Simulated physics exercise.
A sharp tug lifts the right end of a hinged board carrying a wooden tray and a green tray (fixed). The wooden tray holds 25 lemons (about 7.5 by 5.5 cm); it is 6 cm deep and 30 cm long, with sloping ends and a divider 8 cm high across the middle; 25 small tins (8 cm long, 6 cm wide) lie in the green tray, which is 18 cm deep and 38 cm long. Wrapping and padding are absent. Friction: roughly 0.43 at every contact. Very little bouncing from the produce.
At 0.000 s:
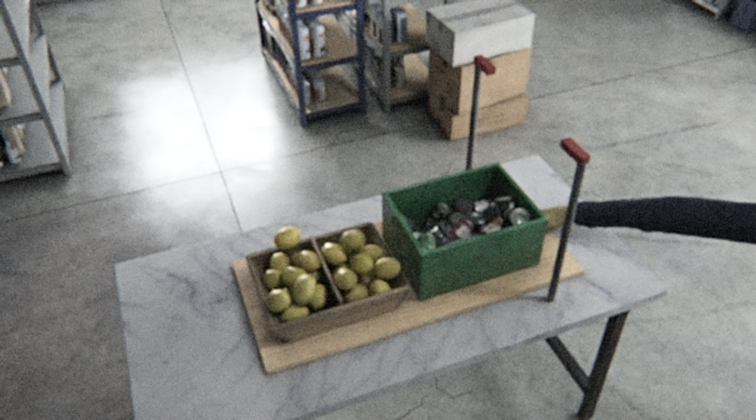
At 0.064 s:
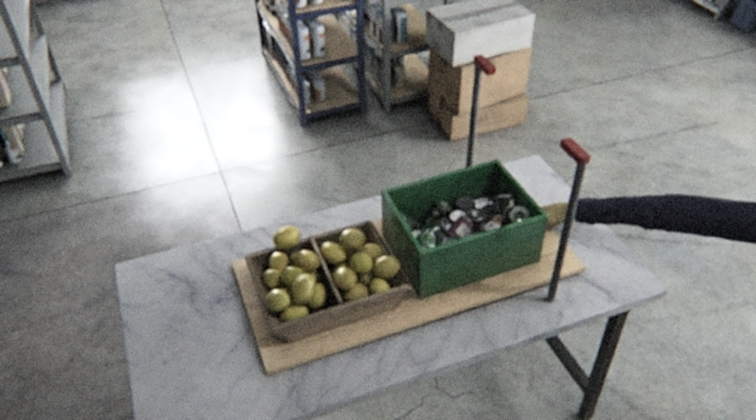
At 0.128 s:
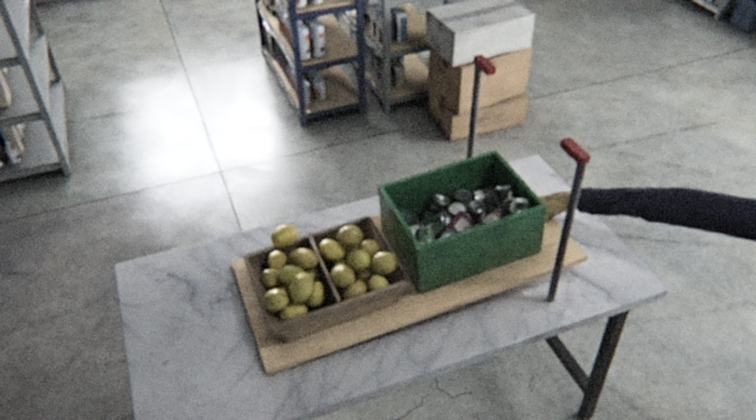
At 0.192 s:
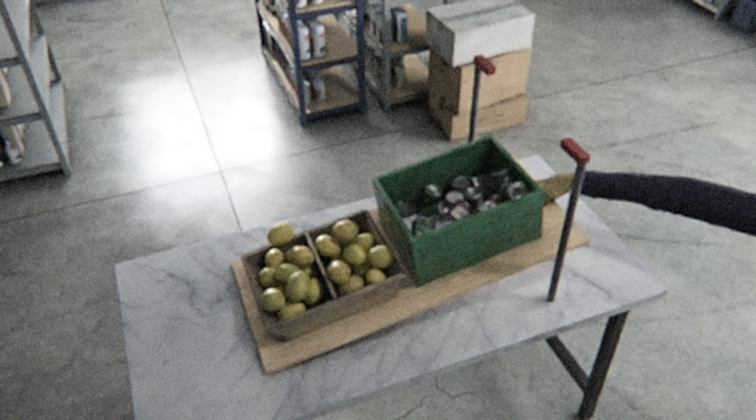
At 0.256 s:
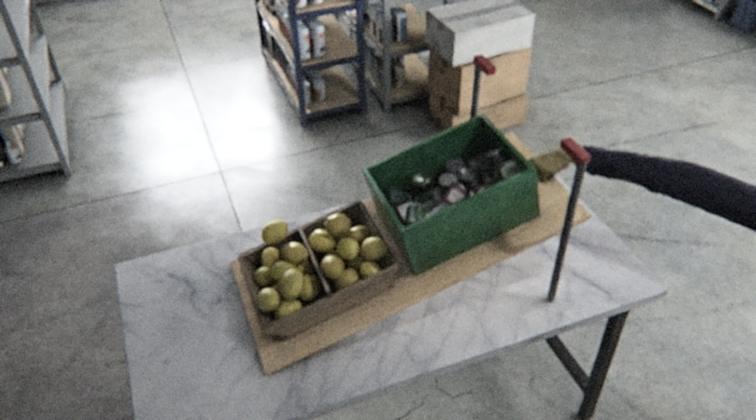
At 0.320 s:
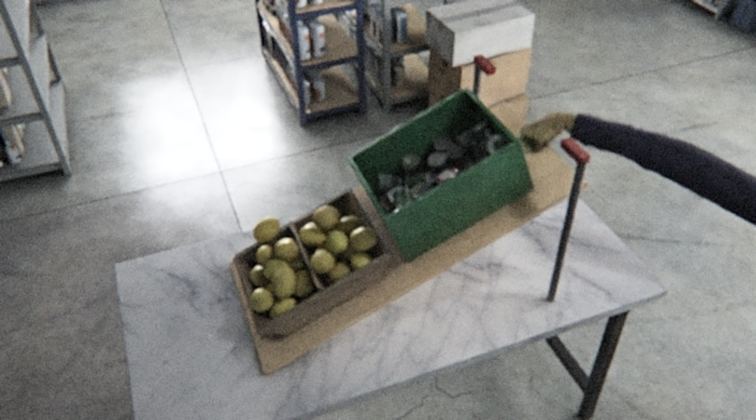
A dark-sleeved arm reaches in from the right over a marble-topped table in a concrete-floored storeroom, seen from above by a still camera. On a wooden board sit a divided wooden tray of yellow-green lemons at left and a green tray of small metallic tins at right, between two red-topped posts. The gloved hand raises the board's right end, slowly then faster, tilting both trays leftward.
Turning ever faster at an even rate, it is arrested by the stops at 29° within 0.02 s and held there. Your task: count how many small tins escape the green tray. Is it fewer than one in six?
No.
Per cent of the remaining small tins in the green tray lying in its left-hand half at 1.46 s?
Share in that half: Close to 100 %.
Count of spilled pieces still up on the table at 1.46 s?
Piece count: Roughly 8.
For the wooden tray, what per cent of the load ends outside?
Wooden tray - about 20 per cent.
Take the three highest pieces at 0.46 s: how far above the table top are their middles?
On average they sit about 64 cm high.
After 0.36 s, it hits the stops.
After 0.46 s, tilt 29°; wooden tray 25 in, 0 out and green tray 25 in, 0 out.
After 0.60 s, tilt 29°; wooden tray 24 in, 1 out and green tray 24 in, 1 out.
After 0.86 s, tilt 29°; wooden tray 21 in, 4 out and green tray 17 in, 8 out.
Final count (at 1.46 s), wooden tray 20 in, 5 out and green tray 15 in, 10 out. Asked share, 10 of 25, 40 per cent.
